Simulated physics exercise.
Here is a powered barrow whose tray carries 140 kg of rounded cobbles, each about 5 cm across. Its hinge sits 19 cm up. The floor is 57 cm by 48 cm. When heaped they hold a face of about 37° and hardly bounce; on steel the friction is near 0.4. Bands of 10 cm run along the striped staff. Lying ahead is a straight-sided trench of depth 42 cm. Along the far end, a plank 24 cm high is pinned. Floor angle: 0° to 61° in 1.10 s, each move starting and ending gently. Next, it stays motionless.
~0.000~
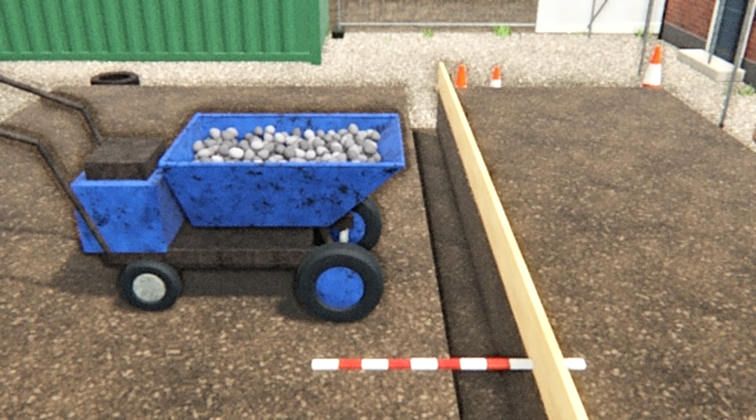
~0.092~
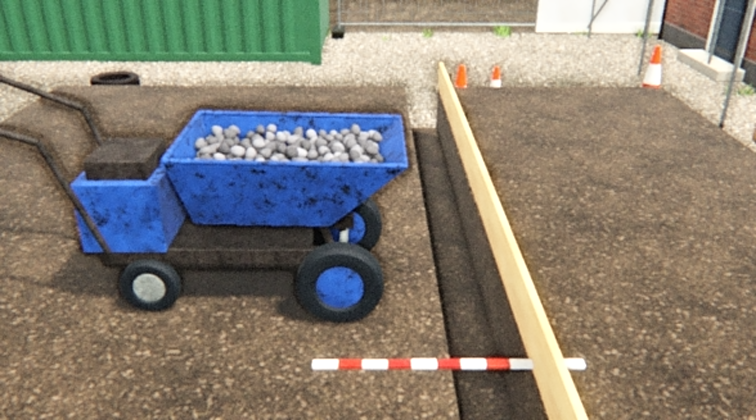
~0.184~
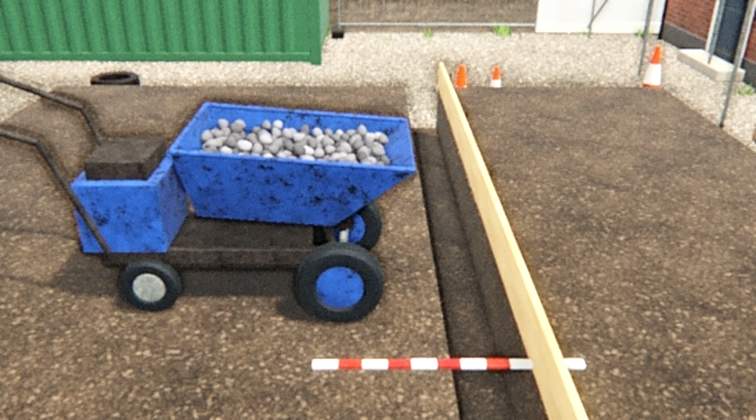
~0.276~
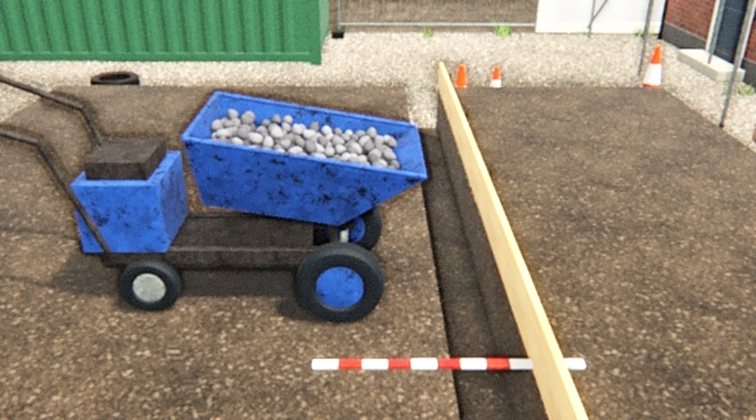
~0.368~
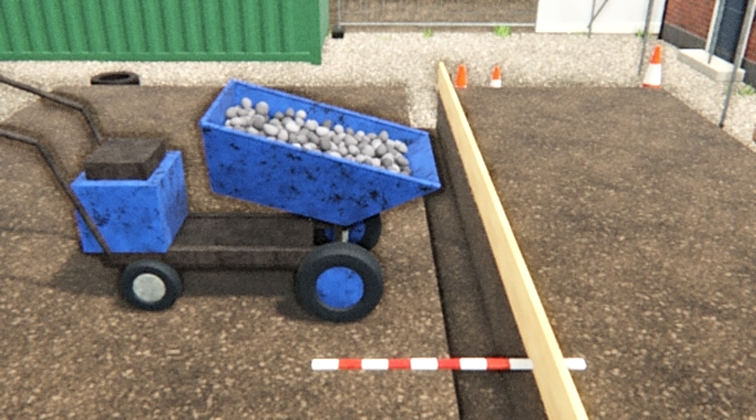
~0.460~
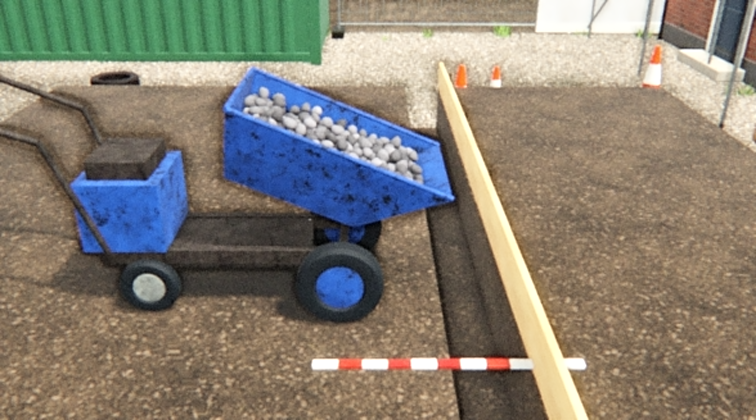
Blue barrow tray of rounded grey stones tilting steadily forward to the right, its back end rising beside a narrow trench.
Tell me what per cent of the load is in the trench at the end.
Some 80 per cent.
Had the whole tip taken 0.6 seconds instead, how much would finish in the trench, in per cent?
Roughly 65 per cent.
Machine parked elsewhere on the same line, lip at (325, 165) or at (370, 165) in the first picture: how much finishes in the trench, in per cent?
Roughly 90 in a hundred from the first, 100 in a hundred from the second.
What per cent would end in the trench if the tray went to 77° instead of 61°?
Trench share: Approx. 95%.
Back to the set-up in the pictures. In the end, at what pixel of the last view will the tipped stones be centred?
I'd point somewhere around (479, 337).
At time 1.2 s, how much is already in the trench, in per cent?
Roughly 20 percent of the load.
After 0.8 s the floor is at 51°; 100 % in the tray; the foremost stones are at (466, 224).
After 1.2 s the floor is at 61°; 79 % in the tray, 18 % in the trench, 3 % past the trench; the foremost stones are at (530, 247).
After 1.5 s the floor is at 61°; 42 % in the tray, 40 % in the trench, 18 % past the trench; the foremost stones are at (629, 304).
After 3.5 s the floor is at 61°; 0 % in the tray, 80 % in the trench, 20 % past the trench; the foremost stones are at (712, 311).
